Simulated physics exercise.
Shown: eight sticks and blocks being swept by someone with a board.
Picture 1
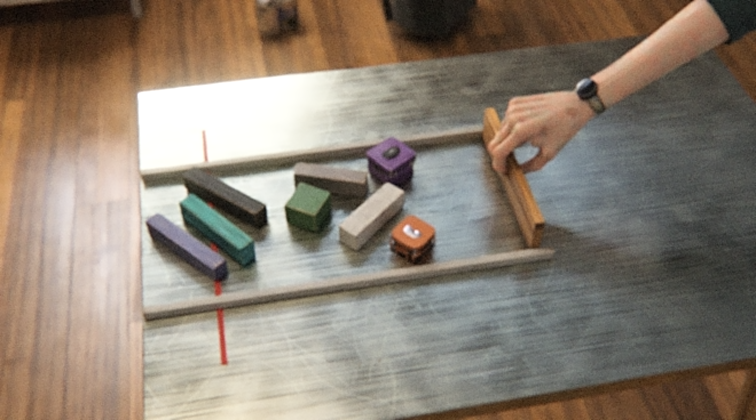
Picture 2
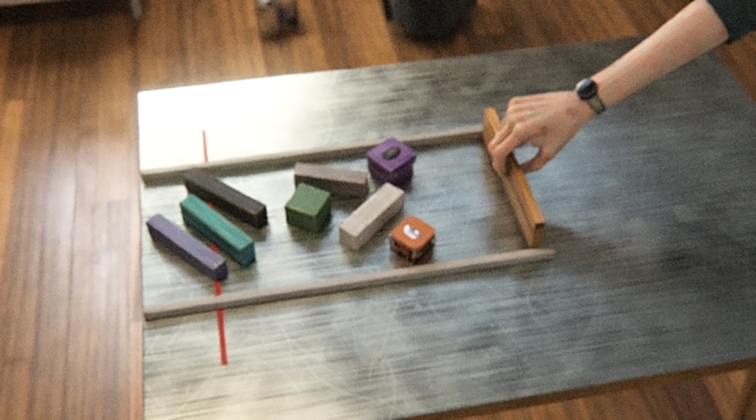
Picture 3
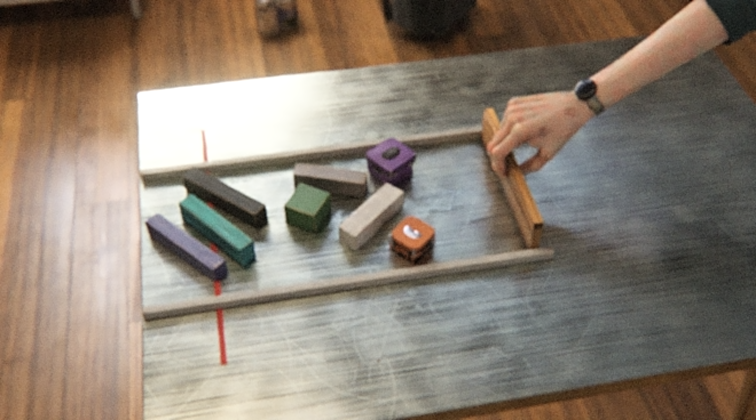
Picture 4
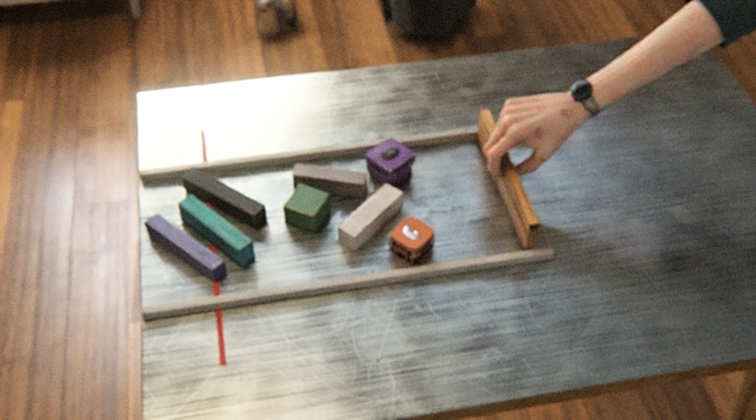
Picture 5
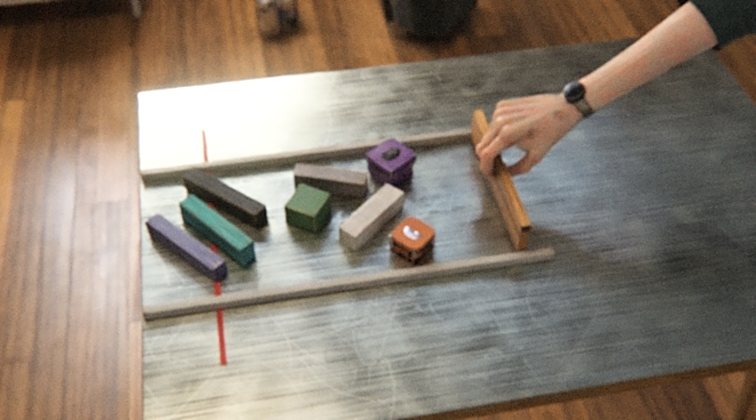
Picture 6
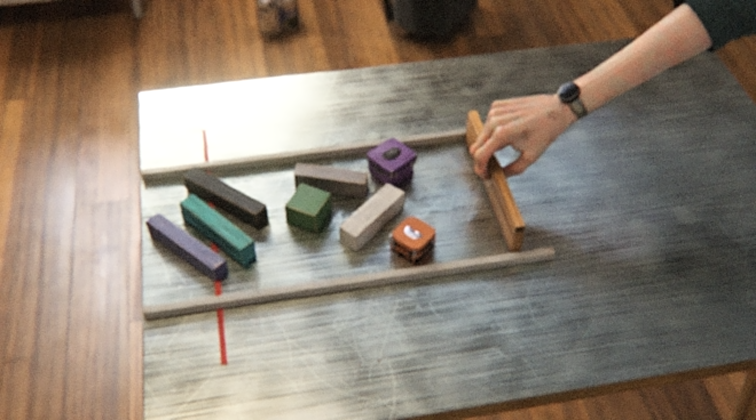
On a dark tabletop, a hand wearing a watch slid an orange wooden board slightly to the left between two rails, while the eight colourful sticks and blocks in front of it stayed still.
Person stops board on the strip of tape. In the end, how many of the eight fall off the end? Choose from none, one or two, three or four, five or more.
Final count: Three or four.
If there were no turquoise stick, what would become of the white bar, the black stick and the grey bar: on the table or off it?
Final state: White bar in place, black stick off, grey bar in place.
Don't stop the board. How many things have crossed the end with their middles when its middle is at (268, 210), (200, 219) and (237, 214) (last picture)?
Past the end: 0, 3 and 0.
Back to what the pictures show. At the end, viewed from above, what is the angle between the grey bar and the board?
I'd estimate about 55 degrees.
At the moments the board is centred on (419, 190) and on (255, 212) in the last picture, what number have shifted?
First 2, then 8.
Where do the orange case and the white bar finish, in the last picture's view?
The orange case at (193, 279), the white bar at (182, 251).
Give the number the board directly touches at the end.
Total: 4.
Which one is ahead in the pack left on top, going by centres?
The green block is it.
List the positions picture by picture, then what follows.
The first picture shows blue bar (186, 246); turquoise stick (217, 229); black stick (225, 197); board (511, 177); tape (213, 233).
The second picture shows turquoise stick (217, 229); purple case (391, 162).
The third picture shows black stick (225, 197); grey bar (330, 180).
The fourth picture shows blue bar (185, 247); white bar (371, 217).
The fifth picture shows turquoise stick (217, 230); green block (308, 208).
The sixth picture shows blue bar (186, 246); turquoise stick (217, 229); black stick (225, 197); board (493, 180); tape (213, 233).
Soon after, none off yet; blue bar at rest near (186, 246); turquoise stick at rest near (217, 229); black stick at rest near (225, 197).
Then, none off yet; blue bar moved a little near (168, 246); turquoise stick moved a little near (179, 231); black stick moved about its own width near (164, 201).
By the end, the number that fall off is three or four; fallen, black stick, turquoise stick and blue bar.
